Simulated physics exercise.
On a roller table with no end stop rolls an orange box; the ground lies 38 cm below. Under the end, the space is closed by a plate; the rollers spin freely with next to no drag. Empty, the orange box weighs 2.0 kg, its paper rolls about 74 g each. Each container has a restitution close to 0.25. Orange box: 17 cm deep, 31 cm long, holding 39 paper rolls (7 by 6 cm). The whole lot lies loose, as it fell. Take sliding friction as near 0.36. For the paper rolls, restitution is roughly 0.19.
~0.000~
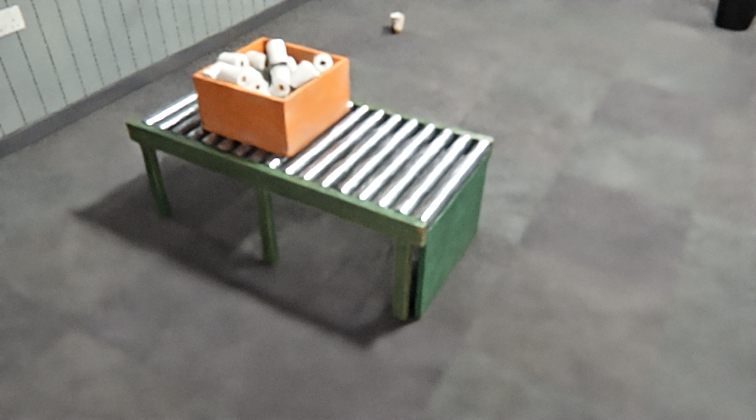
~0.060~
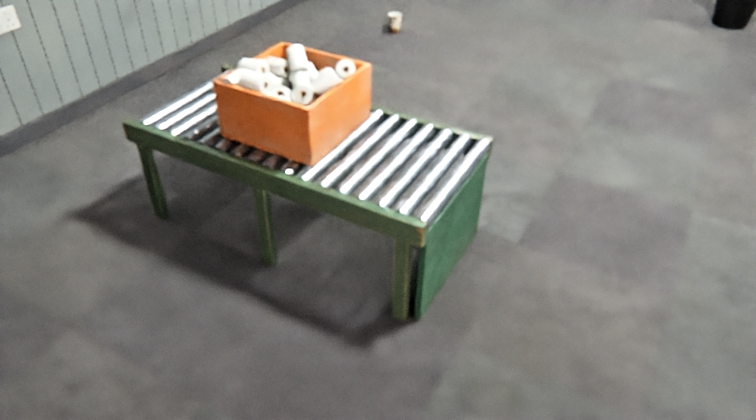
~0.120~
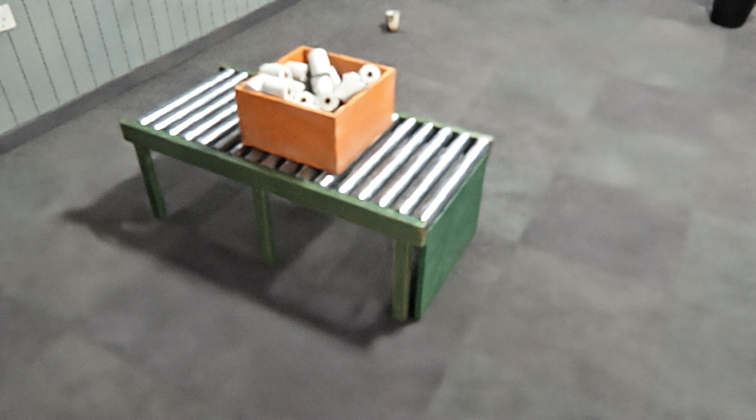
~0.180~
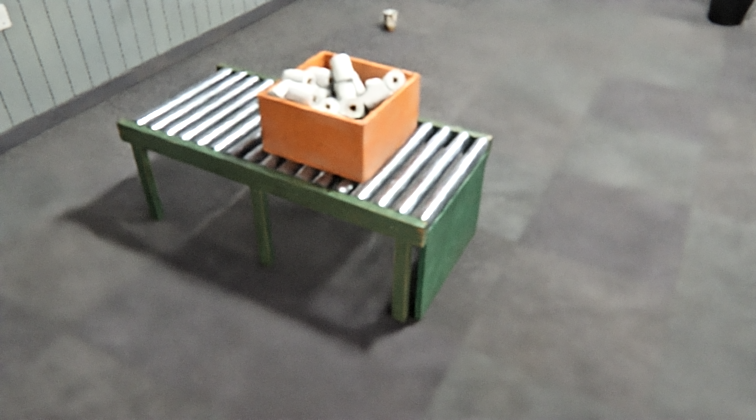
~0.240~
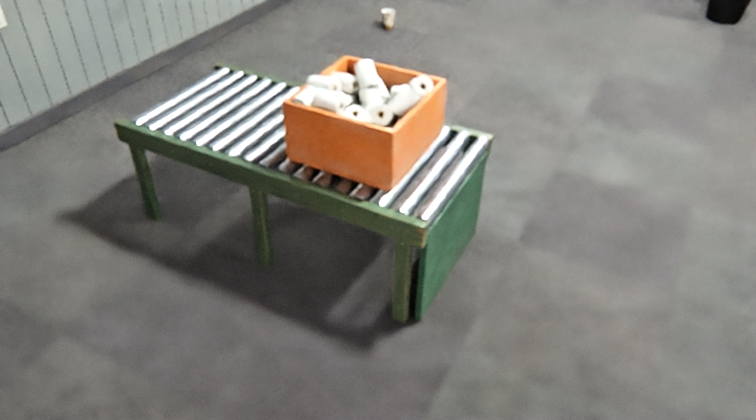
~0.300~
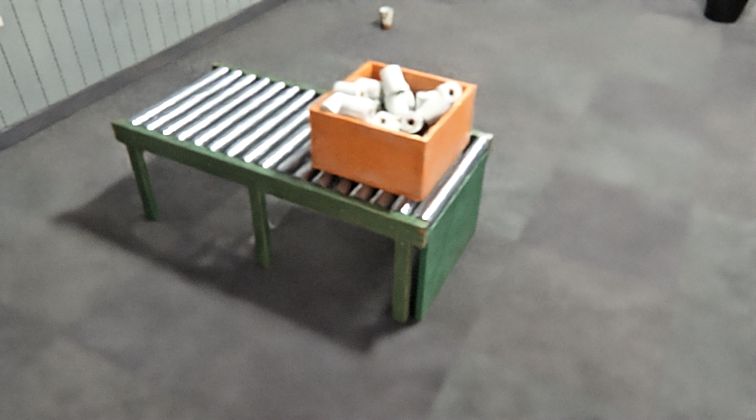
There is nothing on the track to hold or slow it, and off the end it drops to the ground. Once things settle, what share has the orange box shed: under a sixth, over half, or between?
It will drop beneath a sixth of its contents.
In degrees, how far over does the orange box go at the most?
35 degrees.
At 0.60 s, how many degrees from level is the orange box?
Roughly 10 degrees.
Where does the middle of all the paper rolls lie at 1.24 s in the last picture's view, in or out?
Roughly at (626, 312).
After 0.33 s, the overhang begins.
After 0.60 s, the orange box leans 12° with 0 of 39 out.
After 0.80 s, the orange box leans 21° with 0 of 39 out.
After 1.15 s, the orange box is level with 0 of 39 out.
Outcome (at 1.24 s), the orange box is level with 0 of 39 out. Asked share, 0 of 39, 0 per cent.
